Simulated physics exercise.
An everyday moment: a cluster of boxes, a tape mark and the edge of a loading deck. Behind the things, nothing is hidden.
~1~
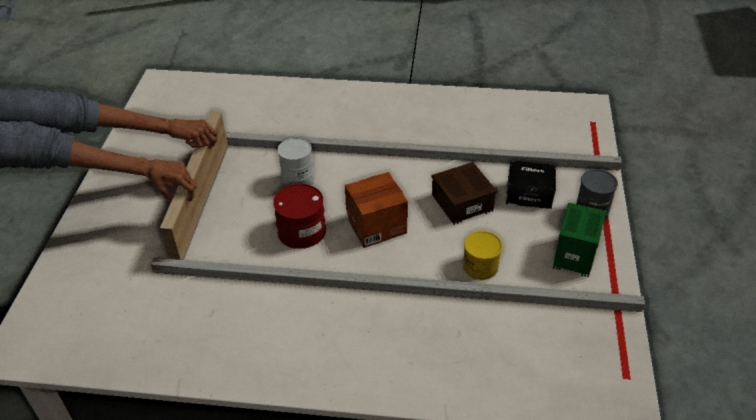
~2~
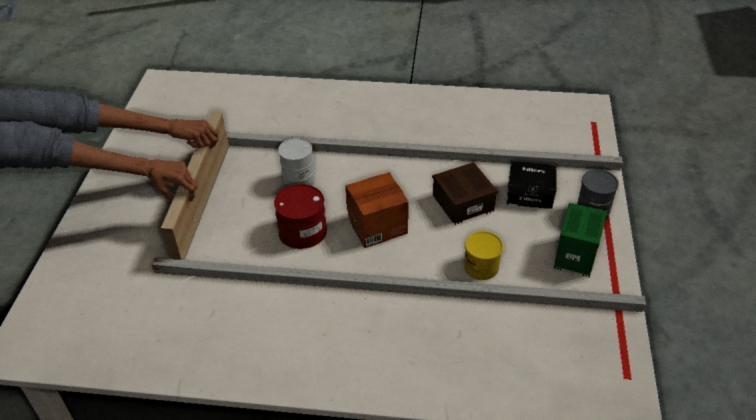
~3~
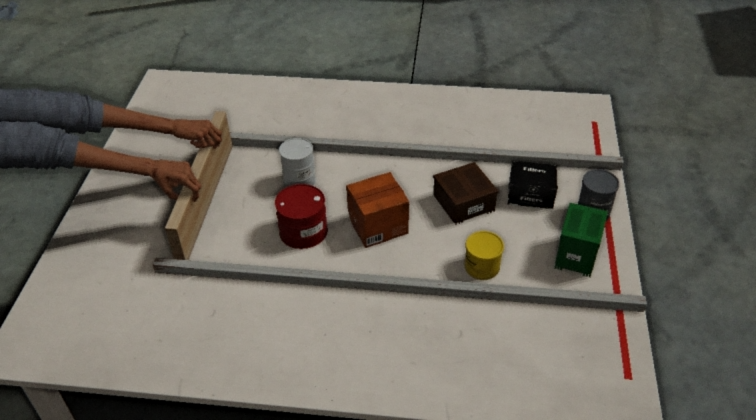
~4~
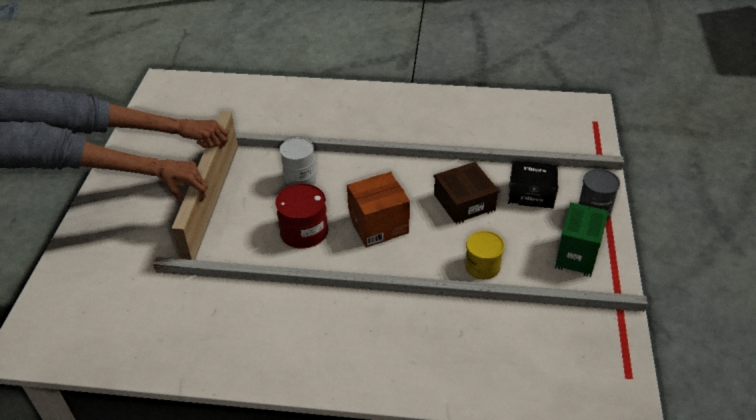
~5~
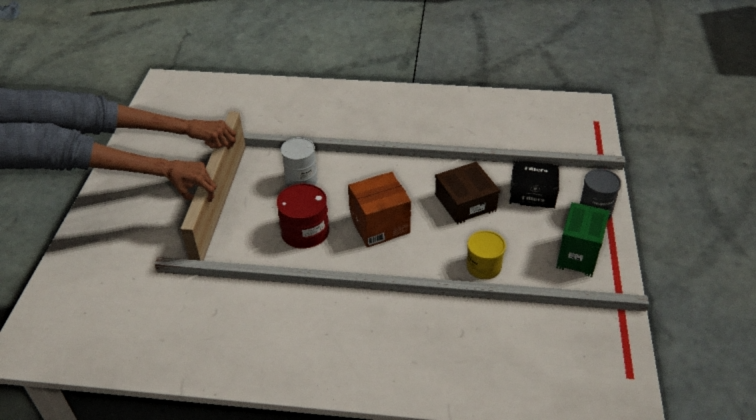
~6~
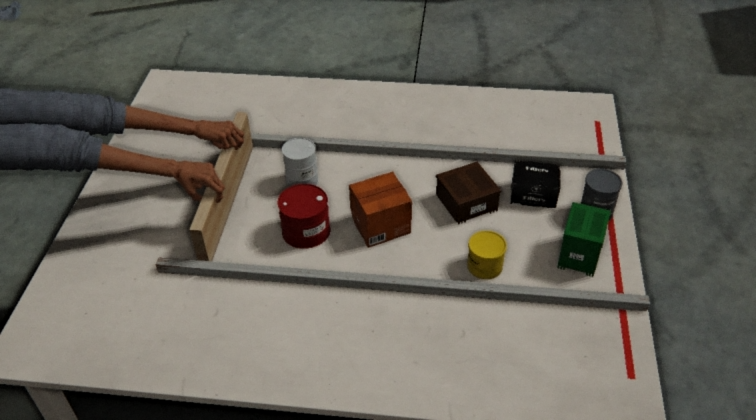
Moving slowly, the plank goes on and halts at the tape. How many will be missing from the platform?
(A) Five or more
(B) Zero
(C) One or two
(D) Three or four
A.
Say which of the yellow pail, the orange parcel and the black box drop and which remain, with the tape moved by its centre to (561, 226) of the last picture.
The yellow pail remains in place; as for the orange parcel, it remains in place; and the black box does not stay.
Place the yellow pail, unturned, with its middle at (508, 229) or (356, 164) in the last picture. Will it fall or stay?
Going in order, the first time it ends up below and the second time it is still up there.
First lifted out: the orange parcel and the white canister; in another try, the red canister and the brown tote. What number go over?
First 5, second 4.
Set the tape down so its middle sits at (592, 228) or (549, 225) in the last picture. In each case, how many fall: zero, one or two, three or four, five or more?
With the tape at the first spot it's more than four, and at the second it's just one or two.
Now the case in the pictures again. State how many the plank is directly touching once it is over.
1 touch it.
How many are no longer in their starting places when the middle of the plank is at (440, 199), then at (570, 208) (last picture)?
Respectively 6 and 8.
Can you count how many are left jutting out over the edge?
I count 1 overhanging.
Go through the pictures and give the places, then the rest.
Grey pail (595, 197); green tote (579, 240); black box (531, 185); plank (198, 183); tape (607, 230), in the first picture.
Green tote (580, 240); orange parcel (377, 210), in the second picture.
Black box (533, 185); brown tote (465, 193), in the third picture.
Grey pail (598, 197); plank (208, 183), in the fourth picture.
Green tote (582, 239); red canister (303, 216), in the fifth picture.
Grey pail (600, 197); green tote (583, 239); black box (535, 184); plank (225, 185); tape (612, 229), in the sixth picture.
Early on, none off yet; grey pail at rest near (600, 197); green tote at rest near (583, 239); black box at rest near (535, 184).
A while later, none off yet; grey pail at rest near (600, 197); green tote at rest near (583, 239); black box travelled a little near (551, 185).
Further along, one off so far; grey pail down on the ground near (660, 303); green tote travelled about its own width near (614, 238); black box leaning a little near (649, 197).
Finally, the number that fall off is five or more; lost, red canister, orange parcel, brown tote, yellow pail, black box, green tote and grey pail.
